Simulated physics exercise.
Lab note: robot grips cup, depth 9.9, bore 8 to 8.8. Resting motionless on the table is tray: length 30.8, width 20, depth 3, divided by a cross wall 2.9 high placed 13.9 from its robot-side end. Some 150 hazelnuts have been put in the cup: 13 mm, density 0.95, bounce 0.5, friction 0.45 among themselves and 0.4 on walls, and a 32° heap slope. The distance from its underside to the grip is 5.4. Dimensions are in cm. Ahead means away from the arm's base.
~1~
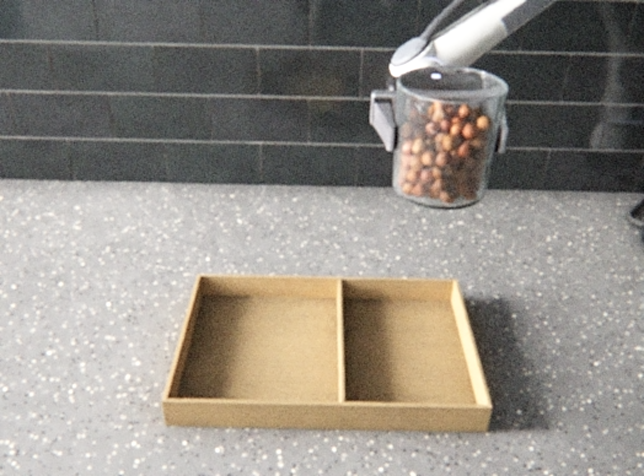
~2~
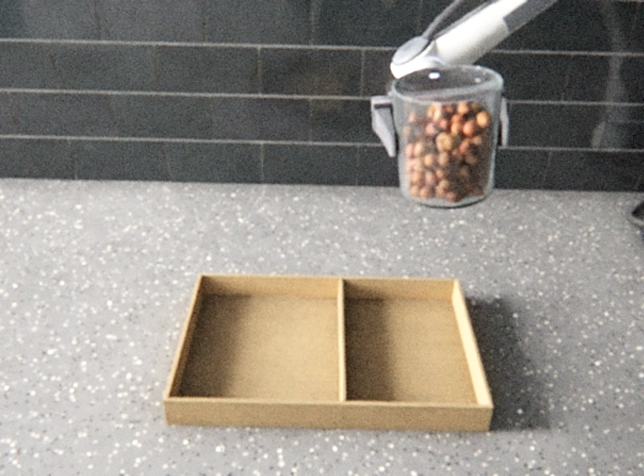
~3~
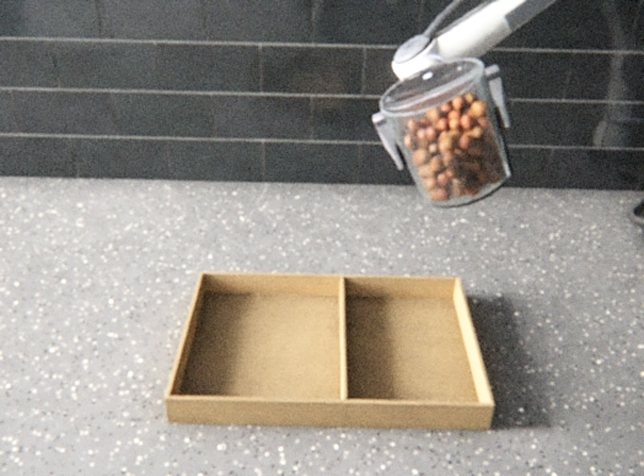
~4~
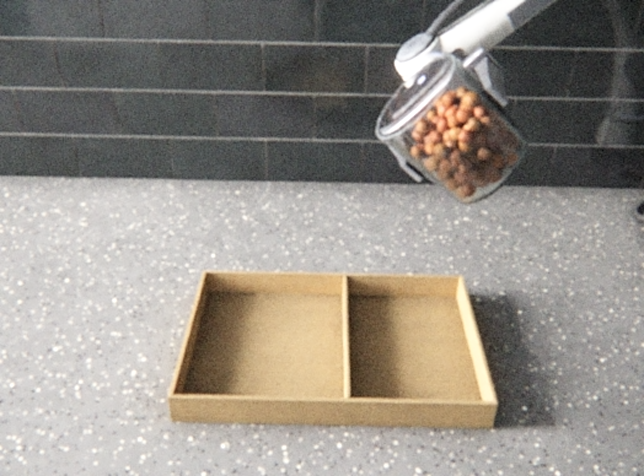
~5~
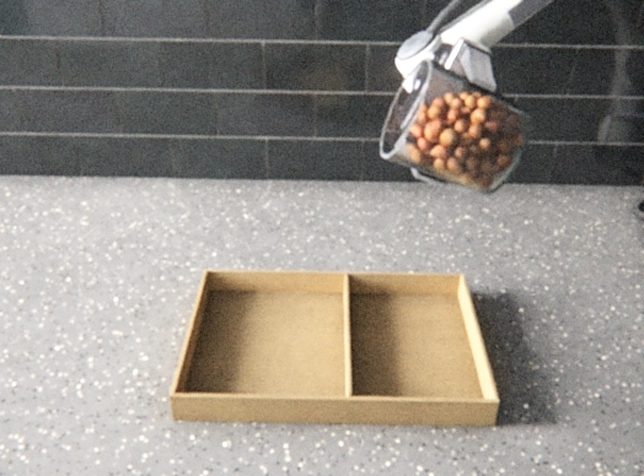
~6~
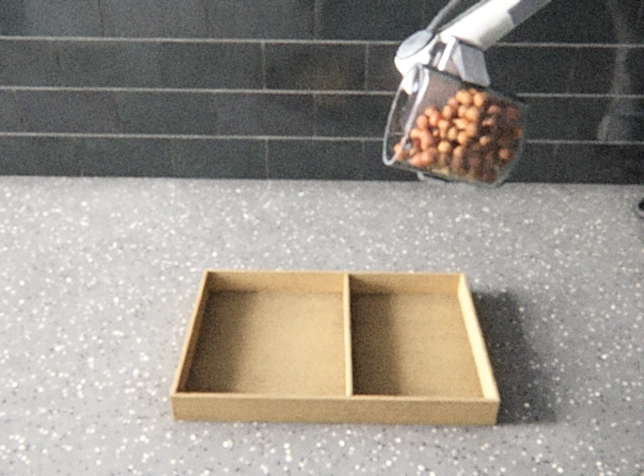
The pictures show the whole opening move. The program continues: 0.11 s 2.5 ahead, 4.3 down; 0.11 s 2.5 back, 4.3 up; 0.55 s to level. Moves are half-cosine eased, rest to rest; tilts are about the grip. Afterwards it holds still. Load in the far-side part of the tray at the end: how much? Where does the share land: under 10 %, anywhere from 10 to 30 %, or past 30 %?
It lands under 10 %.
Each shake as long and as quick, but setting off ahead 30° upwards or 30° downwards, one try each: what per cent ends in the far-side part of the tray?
First try about 60 %, second try about 15 %.
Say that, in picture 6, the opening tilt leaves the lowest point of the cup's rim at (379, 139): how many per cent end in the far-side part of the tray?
It comes out near 0 percent.
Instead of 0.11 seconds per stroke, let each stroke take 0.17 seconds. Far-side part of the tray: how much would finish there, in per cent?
Roughly 0 in a hundred.
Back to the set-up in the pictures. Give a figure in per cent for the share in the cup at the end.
Around 95 in a hundred.
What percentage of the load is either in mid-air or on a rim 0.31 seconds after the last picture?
Around 3 percent of the load.
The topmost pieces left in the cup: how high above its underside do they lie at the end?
Around 8.5 centimetres above the underside.
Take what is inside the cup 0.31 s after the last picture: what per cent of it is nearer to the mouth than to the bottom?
Something near 35 per cent is there.
Then, 0.31 s on, tilted 69° forward, highest piece 28 above the table; 141 in the cup, 5 in flight or on a rim.
Then, 0.62 s on, tilted 13° forward, highest piece 30 above the table; 137 in the cup, 8 in the far-side part, 1 in the robot-side part.
Then, 0.97 s on, level, highest piece 30 above the table; 137 in the cup, 8 in the far-side part, 1 in the robot-side part.
Then, 2.02 s on, level, highest piece 30 above the table; 137 in the cup, 8 in the far-side part, 1 in the robot-side part.
In the end, 137 in the cup, 8 in the far-side part, 1 in the robot-side part. That is 5 % in the far-side part of the tray.
